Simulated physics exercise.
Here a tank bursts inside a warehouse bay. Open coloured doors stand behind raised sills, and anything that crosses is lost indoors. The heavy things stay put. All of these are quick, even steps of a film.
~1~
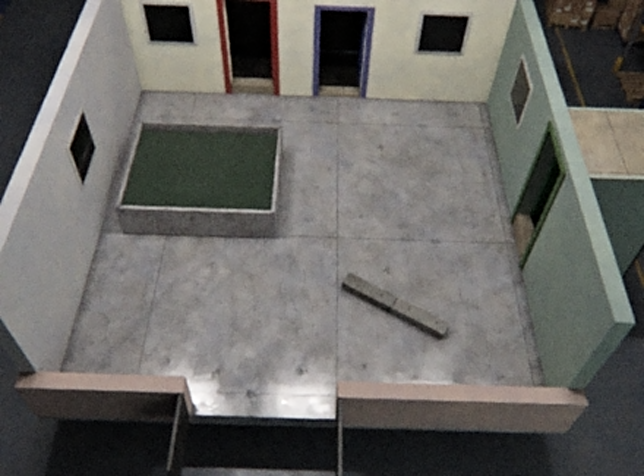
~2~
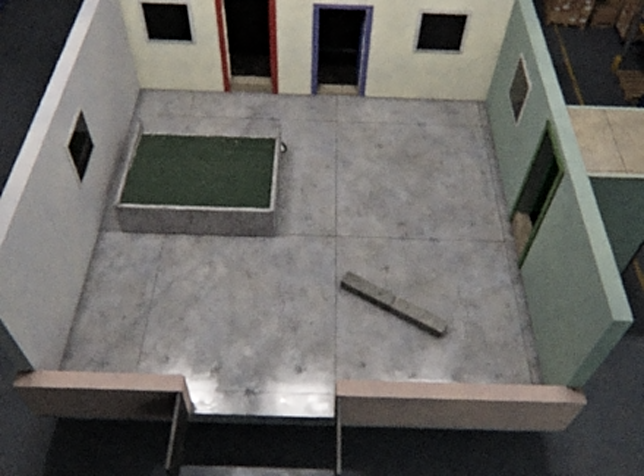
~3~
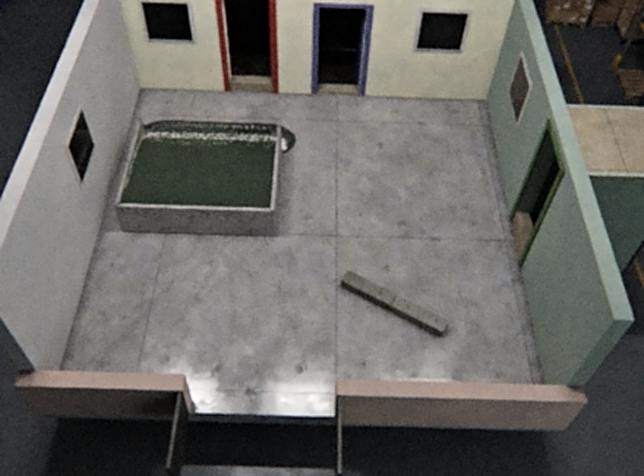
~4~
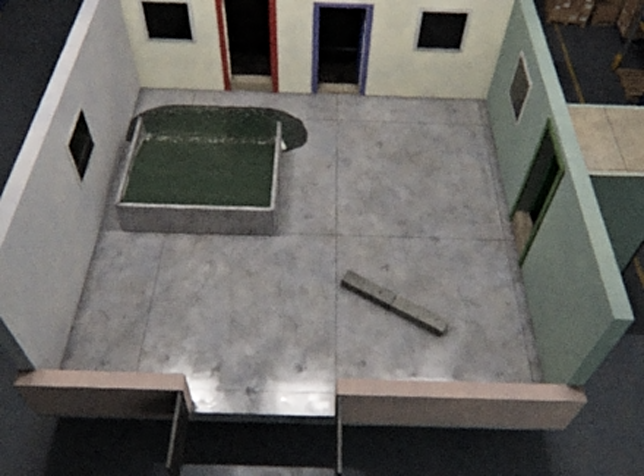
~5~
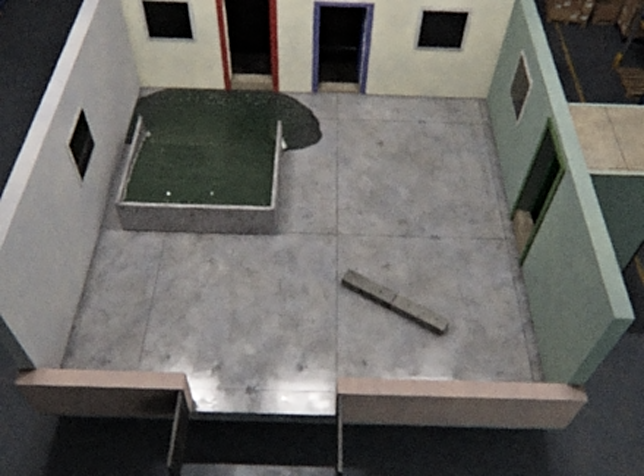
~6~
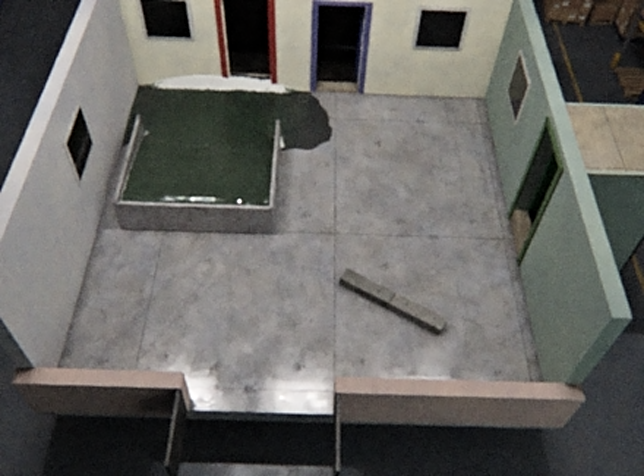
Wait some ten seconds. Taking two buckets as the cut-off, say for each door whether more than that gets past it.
My prediction: Red door: Exceeds it, blue door: Exceeds it, green door: Does not exceed it.
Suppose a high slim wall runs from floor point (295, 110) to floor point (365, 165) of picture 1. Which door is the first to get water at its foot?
It is the one in red.
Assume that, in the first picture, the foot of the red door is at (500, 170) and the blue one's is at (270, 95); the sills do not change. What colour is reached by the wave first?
Answer: The door marked blue.
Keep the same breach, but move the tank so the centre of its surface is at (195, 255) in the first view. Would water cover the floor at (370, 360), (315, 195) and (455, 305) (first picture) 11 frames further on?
Bone-dry, soaked, bone-dry.
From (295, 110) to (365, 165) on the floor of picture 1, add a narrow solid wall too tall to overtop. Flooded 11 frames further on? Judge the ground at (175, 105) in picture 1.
At that spot: Submerged.
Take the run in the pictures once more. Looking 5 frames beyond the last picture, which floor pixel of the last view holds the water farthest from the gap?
At roughly (369, 96).
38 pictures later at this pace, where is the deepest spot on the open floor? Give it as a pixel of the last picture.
Look near (483, 117).
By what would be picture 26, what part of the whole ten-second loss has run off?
I get 75 percent.
A moment on, water covers 15 % of the floor; the red door over two buckets in, the blue door wet at the sill, nothing in, the green door not reached.
Next, water covers 20 % of the floor; the red door far over two buckets in, the blue door under two buckets in, the green door not reached.
Then, water covers 40 % of the floor; the red door far over two buckets in, the blue door over two buckets in, the green door not reached.
Later, water covers 65 % of the floor; the red door far over two buckets in, the blue door over two buckets in, the green door wet at the sill, nothing in.
In the end, water covers 90 % of the floor; the red door far over two buckets in, the blue door over two buckets in, the green door wet at the sill, nothing in.
